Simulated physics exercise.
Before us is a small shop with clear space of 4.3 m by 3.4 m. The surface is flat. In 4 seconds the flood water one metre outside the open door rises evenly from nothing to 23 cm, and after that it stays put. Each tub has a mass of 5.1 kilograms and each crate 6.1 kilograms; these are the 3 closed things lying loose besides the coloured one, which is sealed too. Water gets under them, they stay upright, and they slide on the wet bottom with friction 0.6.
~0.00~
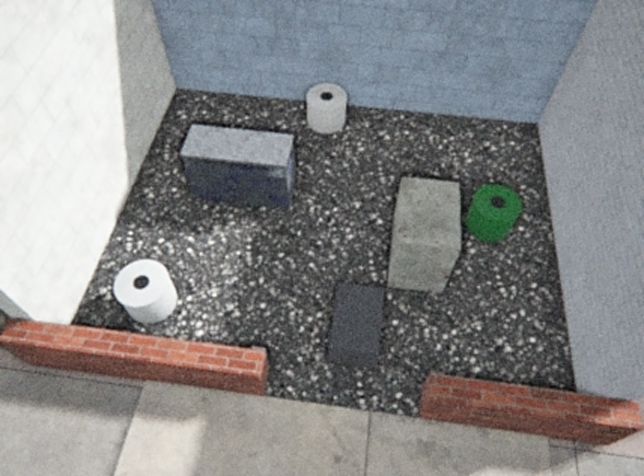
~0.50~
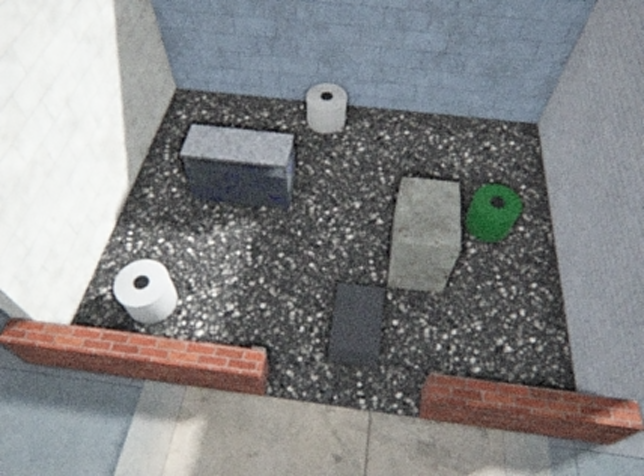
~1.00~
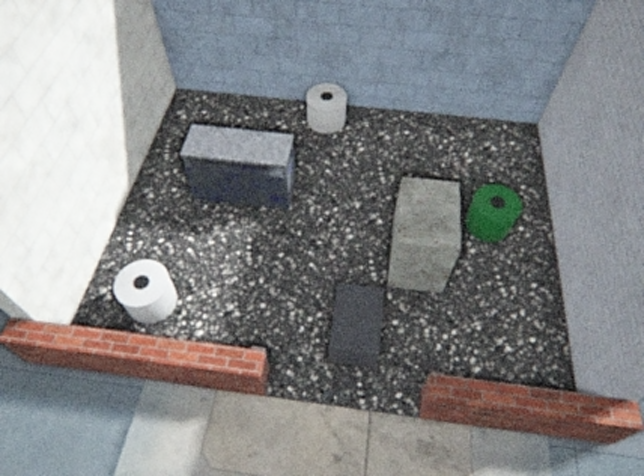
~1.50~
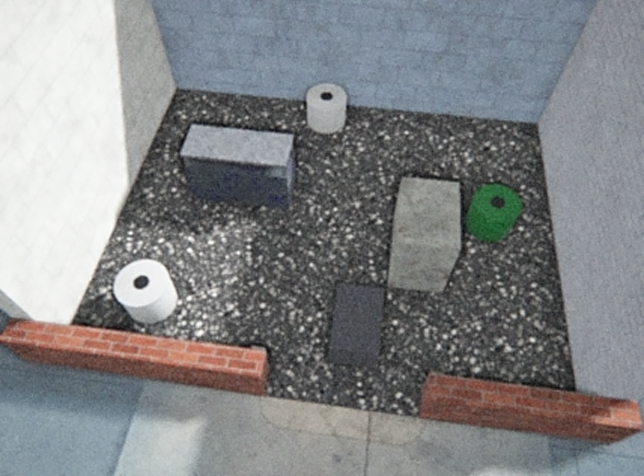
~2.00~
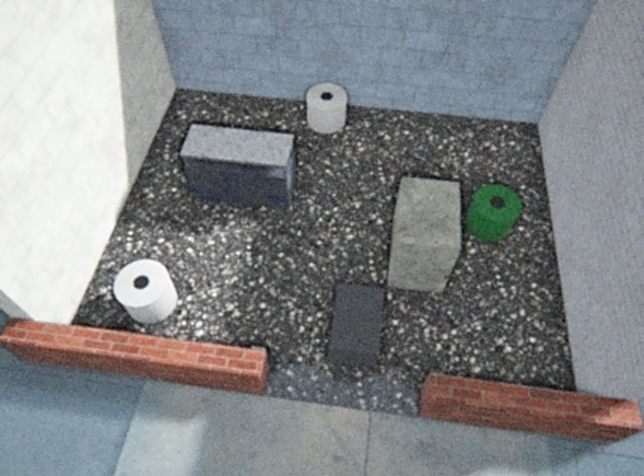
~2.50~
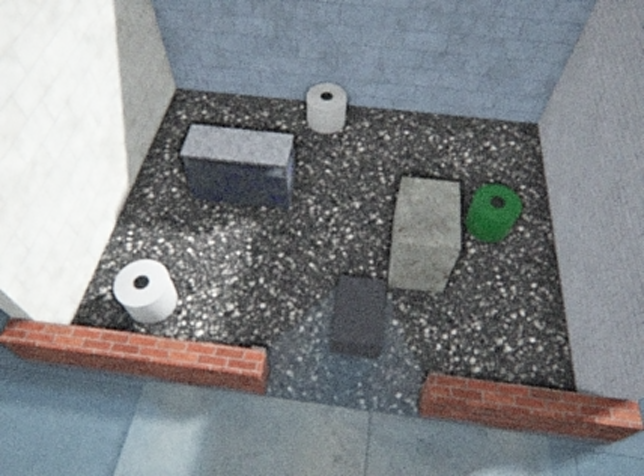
Bluish water spreads across the pale paving and through the gap in a low brick wall into a small walled bay with a dark speckled floor, seen from a fixed, high viewpoint. Two white cylinders stand at back and lower left, a dark blue-grey block upper left, a grey block and green tub right. The water reaches the small dark block near the gap, which shifts slightly.
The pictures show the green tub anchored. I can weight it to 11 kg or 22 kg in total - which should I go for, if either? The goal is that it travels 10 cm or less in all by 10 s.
Make it 22 kg.
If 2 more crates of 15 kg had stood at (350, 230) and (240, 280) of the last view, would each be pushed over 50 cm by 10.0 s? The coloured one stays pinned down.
Respectively, exceeded and not exceeded.
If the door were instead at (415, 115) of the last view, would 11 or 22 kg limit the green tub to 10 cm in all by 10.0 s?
Outcome - neither pick works.
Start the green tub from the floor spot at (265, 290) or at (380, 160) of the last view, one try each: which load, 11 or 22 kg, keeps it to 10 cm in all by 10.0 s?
Trial 1 - only the upper mass works; trial 2 - only the upper mass works.
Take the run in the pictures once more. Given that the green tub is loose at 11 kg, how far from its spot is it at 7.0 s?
About 0 cm.
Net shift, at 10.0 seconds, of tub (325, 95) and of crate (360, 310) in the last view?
They sit 60 cm and 150 cm away, in the order given.
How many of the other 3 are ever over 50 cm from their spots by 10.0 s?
It adds up to 3.
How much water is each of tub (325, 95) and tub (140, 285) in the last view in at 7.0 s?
Around 4 cm and 2 cm.
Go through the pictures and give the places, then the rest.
The green tub at (498, 203), on the bottom; 0.0 m2 under water; 0 of 4 have shifted, in the first picture.
The green tub at (498, 203) rests on the ground; water covers 0.0 m2; 0 of 4 have shifted, in the second picture.
The green tub at (498, 203) rests on the ground; water covers 0.0 m2; 0 of 4 have shifted, in the third picture.
The green tub at (498, 203) rests on the ground; water covers 0.0 m2; 0 of 4 have shifted, in the fourth picture.
The green tub at (498, 203) rests on the ground; 0.0 m2 under water; 0 of 4 have shifted, in the fifth picture.
The green tub at (498, 203) rests on the ground; 0.6 m2 under water; 1 of 4 have shifted, in the sixth picture.
After 3.5 s the green tub would be 0 cm from its start with 11 kg and 0 cm from its start with 22 kg; 0 cm of water round it then.
After 4.5 s the green tub would be 0 cm from its start with 11 kg and 0 cm from its start with 22 kg; 0 cm of water round it then.
After 7.0 s the green tub would be 0 cm from its start with 11 kg and 0 cm from its start with 22 kg; 3 cm of water round it then.
After 10.0 s the green tub would be 47 cm from its start with 11 kg and 0 cm from its start with 22 kg; 9 cm of water round it then.
